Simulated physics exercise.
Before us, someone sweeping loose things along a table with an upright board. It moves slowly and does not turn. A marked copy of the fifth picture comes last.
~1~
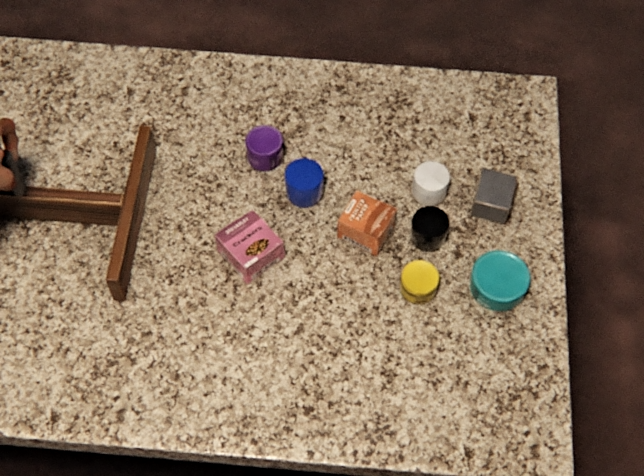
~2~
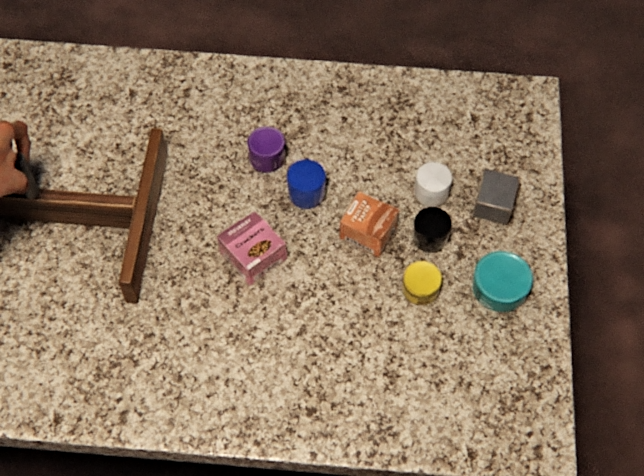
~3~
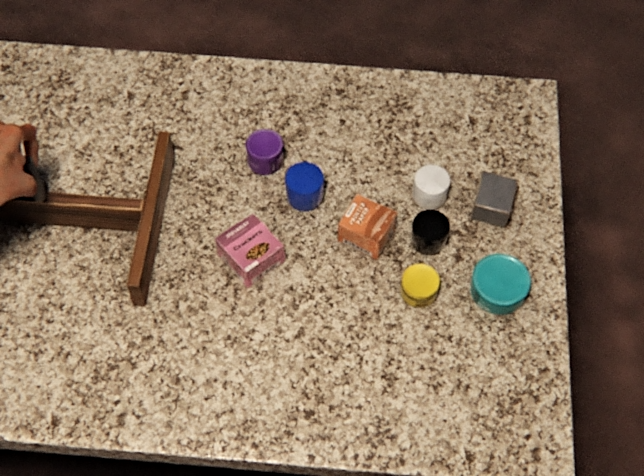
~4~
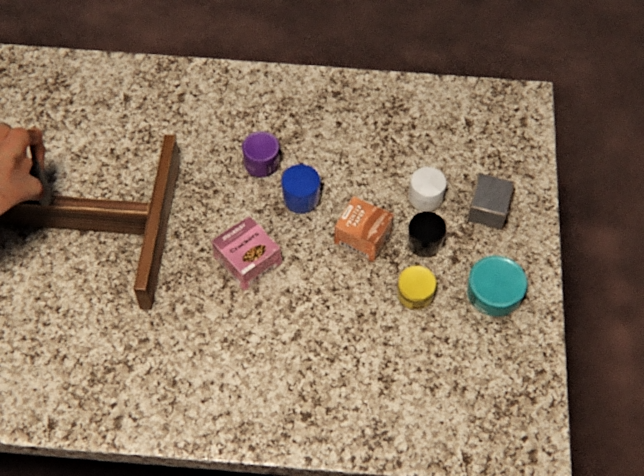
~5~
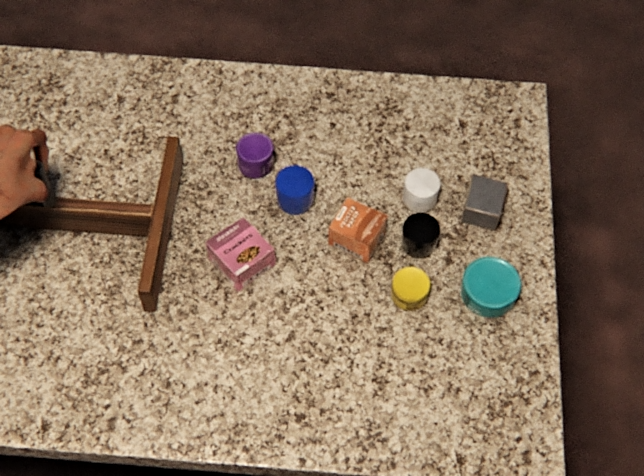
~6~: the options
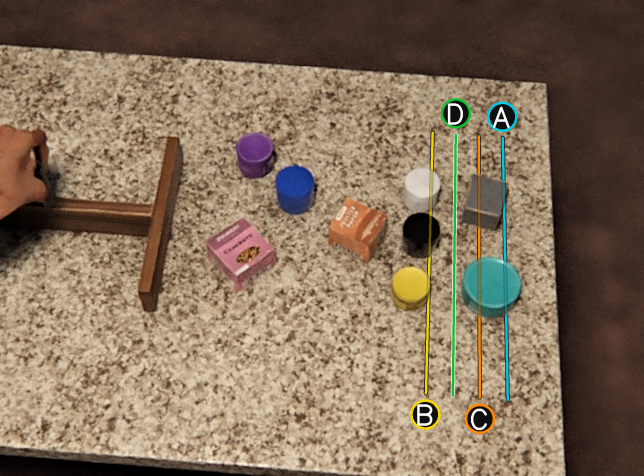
The footage shows a hand slowly pushing an upright wooden board a short way right across a speckled tabletop, without touching the jars, tubs and boxes, which stay in place on the surface as the view shifts slightly.
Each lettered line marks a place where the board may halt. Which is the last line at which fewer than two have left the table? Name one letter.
As far as mark C.
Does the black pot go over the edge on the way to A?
Yes.
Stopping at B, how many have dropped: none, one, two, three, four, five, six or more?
The count is none.
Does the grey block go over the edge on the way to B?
By then, no.
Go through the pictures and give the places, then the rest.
Turquoise jar (499, 281); black pot (429, 229); board (129, 199), in the first picture.
Board (141, 202); purple tub (267, 150), in the second picture.
Board (149, 205); orange box (367, 227), in the third picture.
Board (155, 208); grey block (491, 201), in the fourth picture.
Board (159, 210); turquoise jar (490, 287); black pot (420, 235); yellow tub (410, 289), in the fifth picture.
On the marked copy, A at (505, 259); B at (430, 253); C at (479, 257); D at (454, 255).
Following C. Soon after the start, board (274, 219); purple tub (303, 150); blue pot (305, 191).
Later, board (391, 227); black pot (460, 247); white tin (454, 187).
In the end, board (480, 234); turquoise jar (558, 311); grey block (551, 200); none fallen.
As for the rest, A drops three; B is within the limit but short; D is within the limit but short.
